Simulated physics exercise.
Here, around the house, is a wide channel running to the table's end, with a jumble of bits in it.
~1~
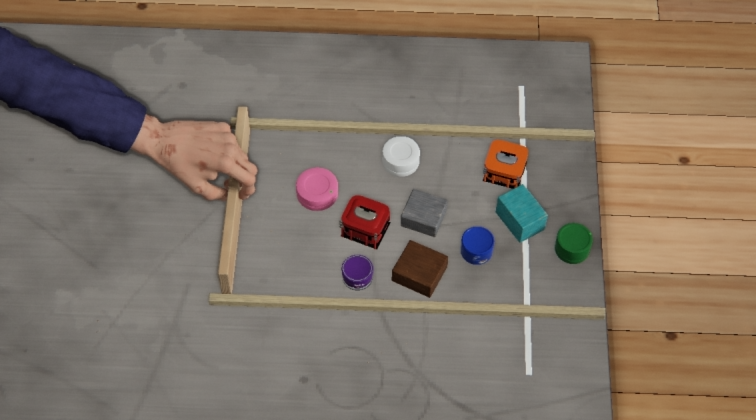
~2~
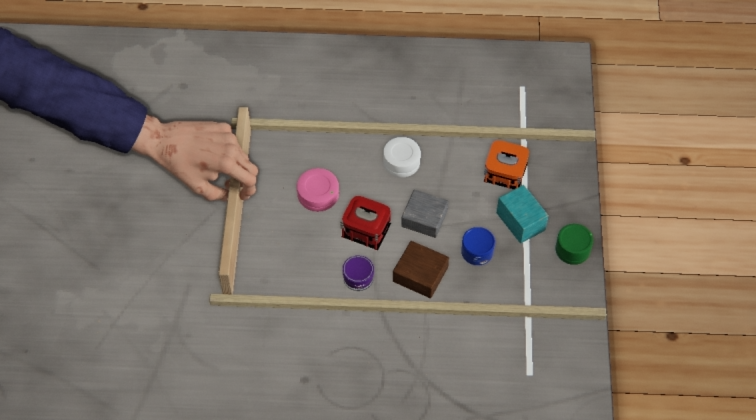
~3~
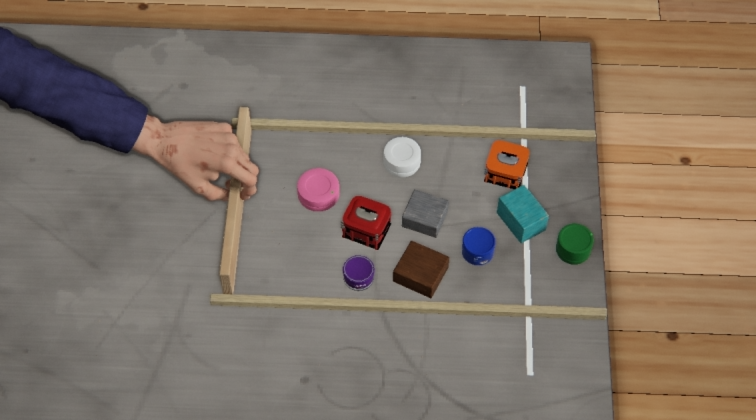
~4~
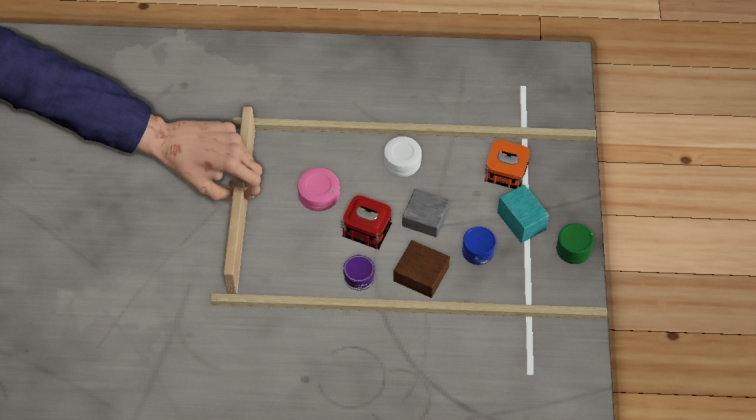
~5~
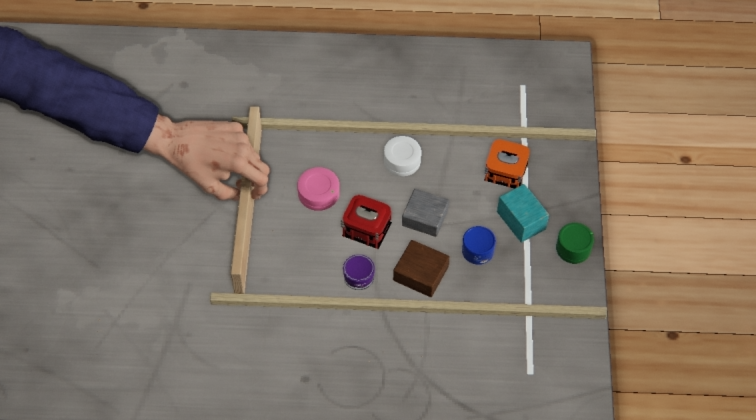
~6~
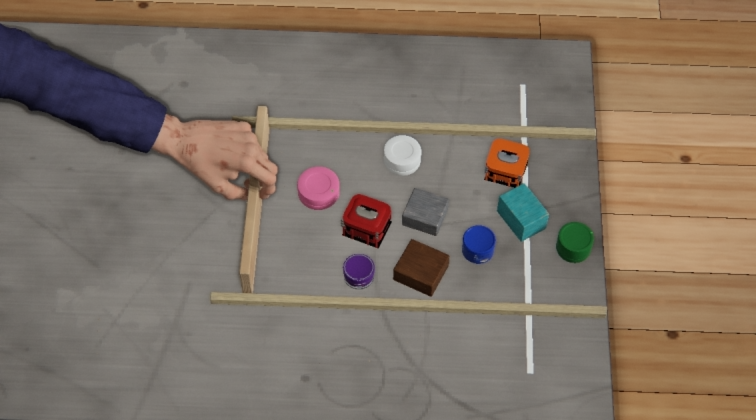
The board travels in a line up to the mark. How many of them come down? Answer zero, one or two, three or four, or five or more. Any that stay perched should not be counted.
One or two.
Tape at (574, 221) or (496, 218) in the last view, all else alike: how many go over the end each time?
In the first try the count is 6, and in the second it is 0.
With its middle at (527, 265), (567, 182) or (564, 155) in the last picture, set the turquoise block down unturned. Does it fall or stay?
Try one it goes off the edge; try two it goes off the edge; try three it goes off the edge.
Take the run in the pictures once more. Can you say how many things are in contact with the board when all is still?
The count in contact is 4.
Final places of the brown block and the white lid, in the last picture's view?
The brown block at (566, 264), the white lid at (543, 155).
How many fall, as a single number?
That makes a total of 2.
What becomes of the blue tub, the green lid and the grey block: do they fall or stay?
Blue tub: Still up; green lid: Down; grey block: Still up.
Early on, none off yet; green lid at rest near (575, 243); turquoise block at rest near (523, 212); orange case at rest near (507, 163).
A while later, none off yet; green lid travelled a little near (592, 251); turquoise block travelled about its own width near (584, 215); orange case travelled about its own width near (543, 162).
Finally, the number that fall off is one or two; lost, turquoise block and green lid.
